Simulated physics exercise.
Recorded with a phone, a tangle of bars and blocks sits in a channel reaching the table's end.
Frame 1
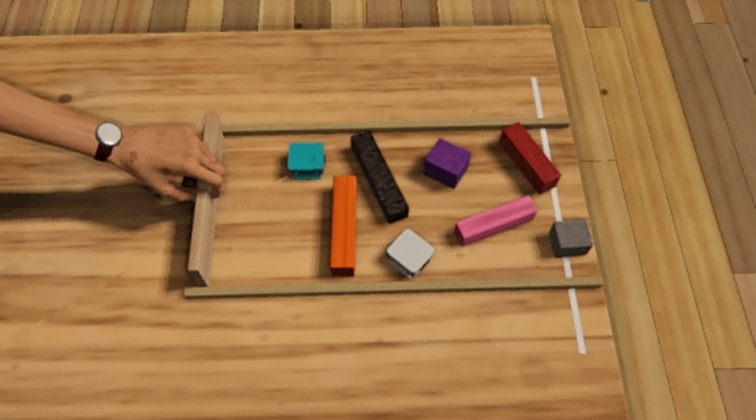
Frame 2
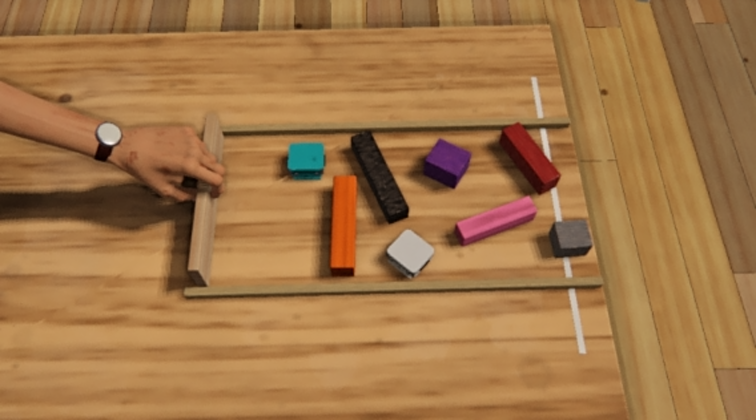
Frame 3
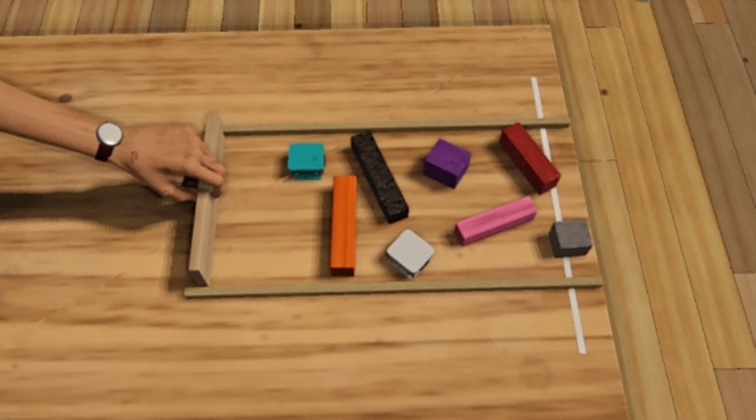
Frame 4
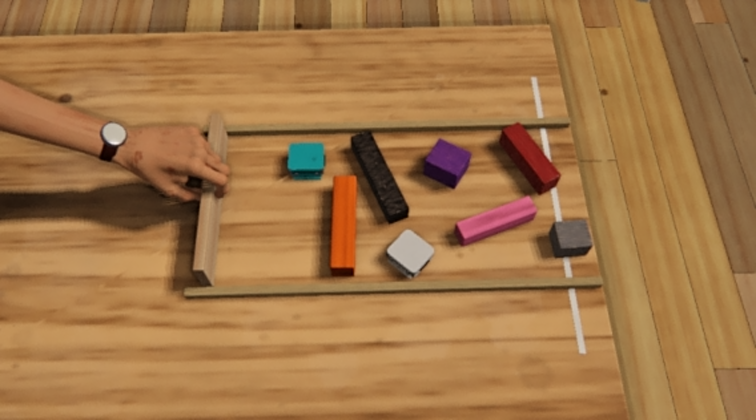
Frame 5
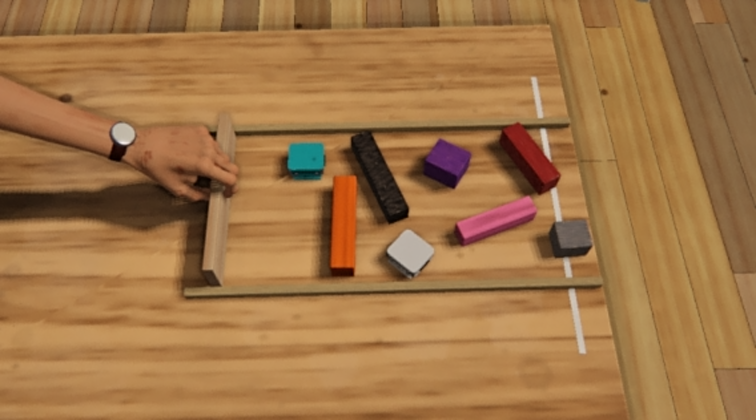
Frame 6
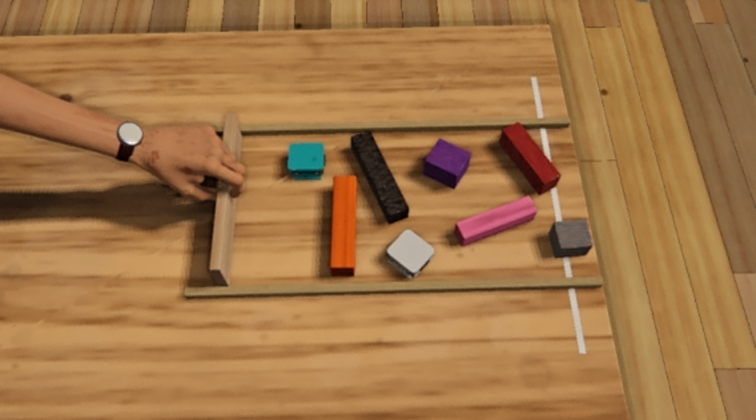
The video shows a hand wearing a watch holding a wooden board upright between two rails on a table, still at first, then sliding it slightly right toward colourful bars and blocks, which stay motionless.
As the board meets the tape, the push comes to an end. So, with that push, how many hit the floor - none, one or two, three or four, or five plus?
I predict the tally of drops will be no fewer than five.
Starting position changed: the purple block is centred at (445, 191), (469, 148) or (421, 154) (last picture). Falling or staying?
Per position, it does not stay / does not stay / does not stay.
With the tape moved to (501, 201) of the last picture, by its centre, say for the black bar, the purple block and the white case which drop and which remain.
The black bar is still there. The purple block is still there. The white case is still there.
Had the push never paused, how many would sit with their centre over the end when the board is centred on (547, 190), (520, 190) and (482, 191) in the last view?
Place by place: 6, 4 and 1.
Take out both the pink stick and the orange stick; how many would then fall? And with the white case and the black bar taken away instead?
Result: 4 in the first case, with 4 in the second.
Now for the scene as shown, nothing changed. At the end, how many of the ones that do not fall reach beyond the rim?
Answer: 1.
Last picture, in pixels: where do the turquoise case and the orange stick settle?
Turquoise case: About (566, 154); orange stick: About (573, 219).
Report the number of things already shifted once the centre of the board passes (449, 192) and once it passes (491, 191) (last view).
7 by the first point, 8 by the second.
Soon after, none off yet; grey block at rest near (570, 239); red bar at rest near (529, 158); pink stick at rest near (495, 222).
At rest, the number that fall off is five or more; fallen, black bar, white case, purple block, pink stick, red bar and grey block.
